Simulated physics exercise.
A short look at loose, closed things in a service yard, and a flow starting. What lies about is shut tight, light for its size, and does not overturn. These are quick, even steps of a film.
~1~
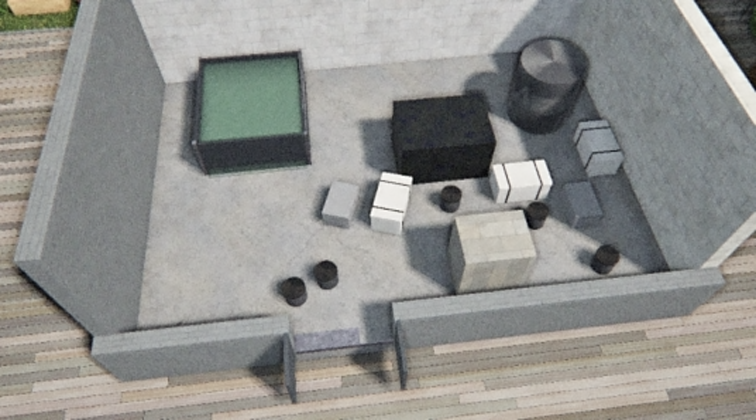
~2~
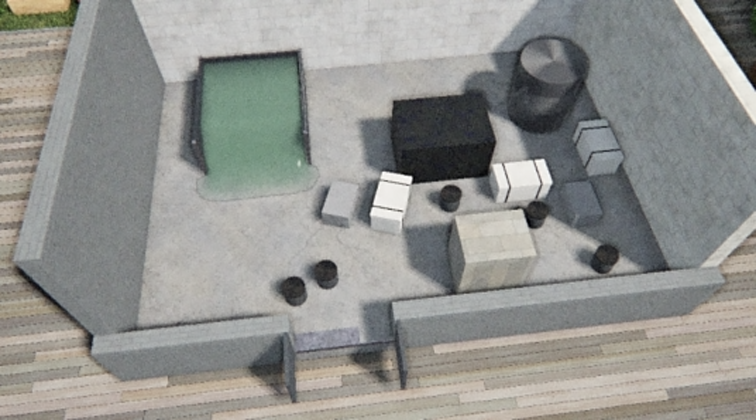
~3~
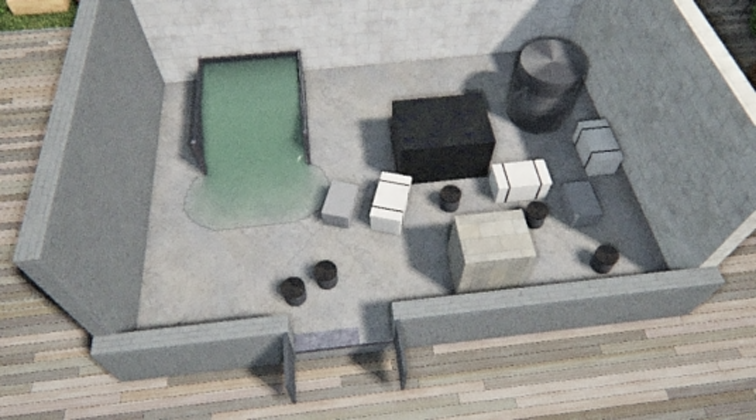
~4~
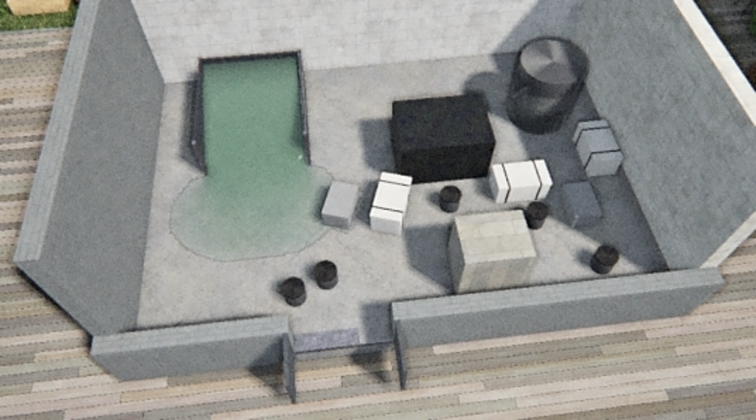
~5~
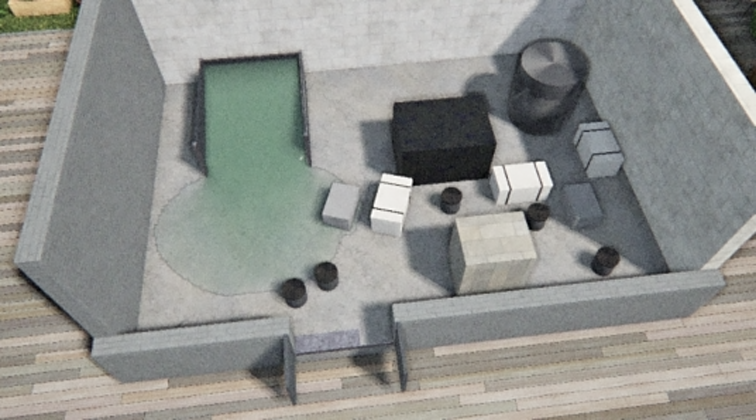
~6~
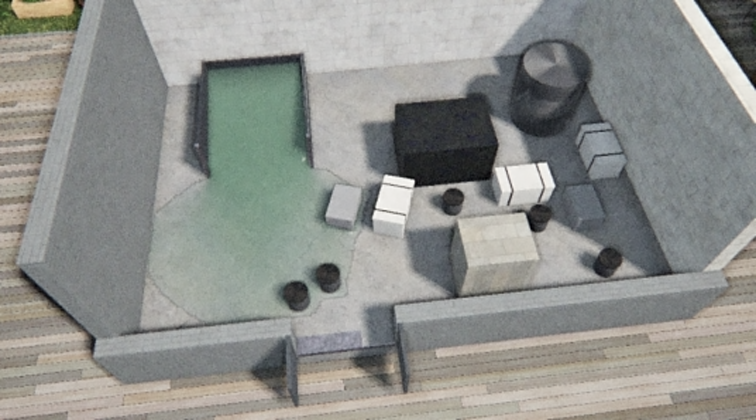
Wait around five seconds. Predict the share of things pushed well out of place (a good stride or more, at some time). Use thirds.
Share: Not even a third.
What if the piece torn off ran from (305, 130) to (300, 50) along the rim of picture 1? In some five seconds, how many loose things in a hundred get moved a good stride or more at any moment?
About 80 per cent.
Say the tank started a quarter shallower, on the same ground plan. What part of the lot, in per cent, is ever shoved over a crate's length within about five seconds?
I make it 20 per cent.
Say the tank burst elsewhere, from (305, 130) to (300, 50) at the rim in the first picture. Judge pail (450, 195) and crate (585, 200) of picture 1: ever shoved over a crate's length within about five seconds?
In turn: Less than that, yes.
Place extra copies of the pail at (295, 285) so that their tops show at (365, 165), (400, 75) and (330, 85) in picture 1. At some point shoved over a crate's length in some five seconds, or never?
In turn: No, less than that, not that far.
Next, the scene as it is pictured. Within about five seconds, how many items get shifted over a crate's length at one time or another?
2 of them.
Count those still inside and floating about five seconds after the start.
It comes to 1.
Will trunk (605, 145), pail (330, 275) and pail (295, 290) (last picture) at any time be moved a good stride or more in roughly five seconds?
One after the other: Not that far, pushed that far, moved that far.
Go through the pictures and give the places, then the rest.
The first picture shows a pail at (294, 287), on the bottom; a crate at (341, 199), on the bottom; 0 of 10 have shifted.
The second picture shows a pail at (294, 287) rests on the ground; a crate at (341, 198) rests on the ground; 0 of 10 have shifted.
The third picture shows a pail at (293, 287) rests on the ground; a crate at (340, 199) rests on the ground; 0 of 10 have shifted.
The fourth picture shows a pail at (293, 287) rests on the ground; a crate at (340, 199) rests on the ground; 0 of 10 have shifted.
The fifth picture shows a pail at (294, 289) rests on the ground; a crate at (341, 200) rests on the ground; 0 of 10 have shifted.
The sixth picture shows a pail at (296, 292) rests on the ground; a crate at (344, 202) rests on the ground; 0 of 10 have shifted.
A moment on, 0 of 10 are well off their spots; 0 afloat.
Next, 2 of 10 are well off their spots; 1 afloat.
Later, 2 of 10 are well off their spots; 0 afloat.
In the end, 2 of 10 are well off their spots, and 2 have been at some point; 1 afloat.
